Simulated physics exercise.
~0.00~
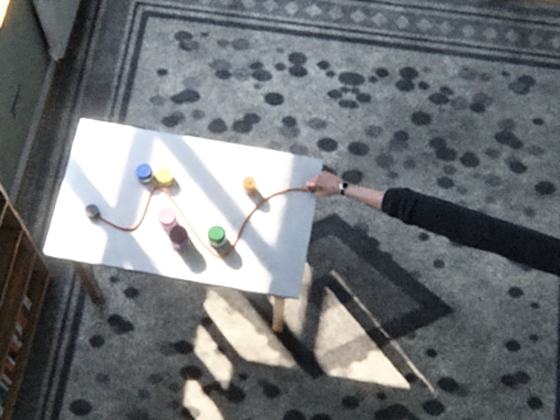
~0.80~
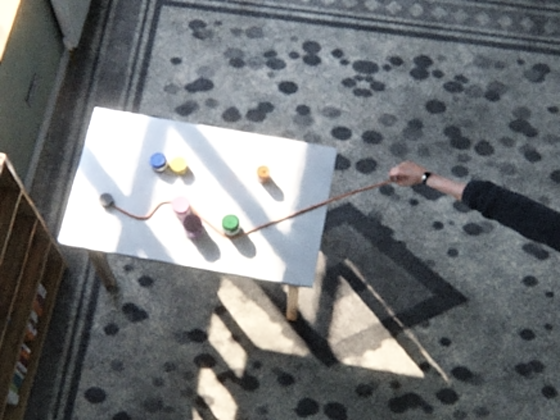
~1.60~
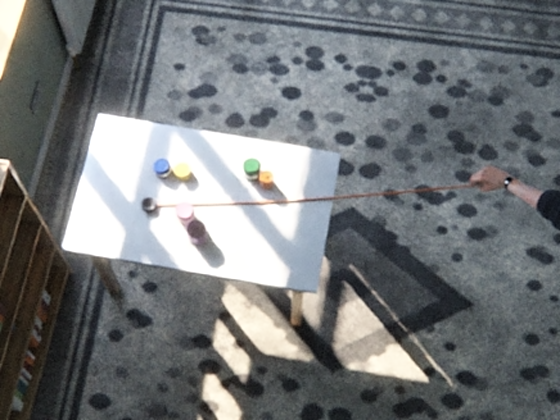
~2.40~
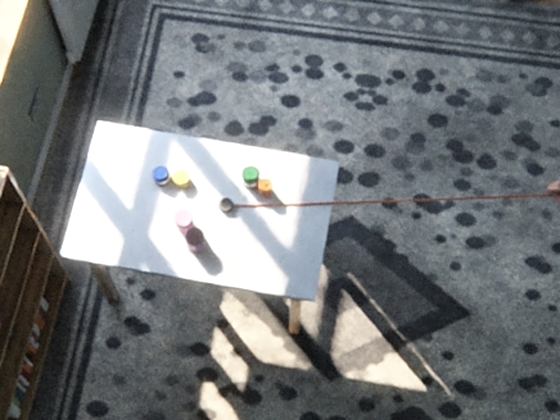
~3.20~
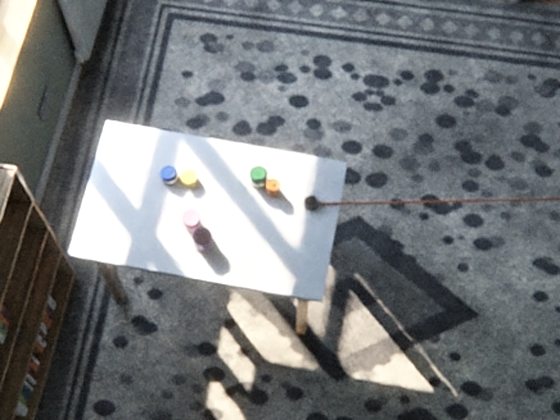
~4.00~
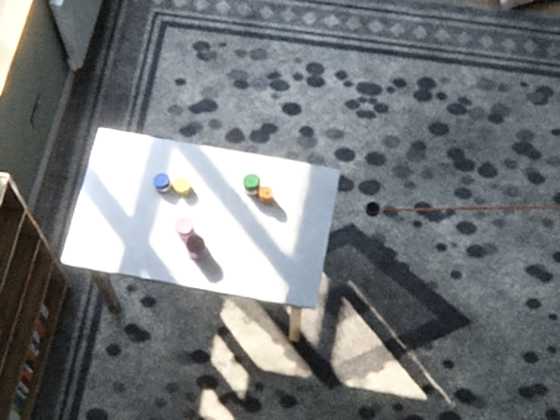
An orange cable with a round black adaptor at its left end winds among small containers on a white table, seen from above in a sunlit room with a patterned grey carpet. Blue and yellow containers sit at the upper left, pink and purple ones near the middle, a green jar below right and an orange pot above it. A hand at the right pulls the cable rightwards, straightening it and dragging the green jar up beside the orange pot. The adaptor slides across the tabletop, passes the right edge and ends beyond it, while the other containers stay put.
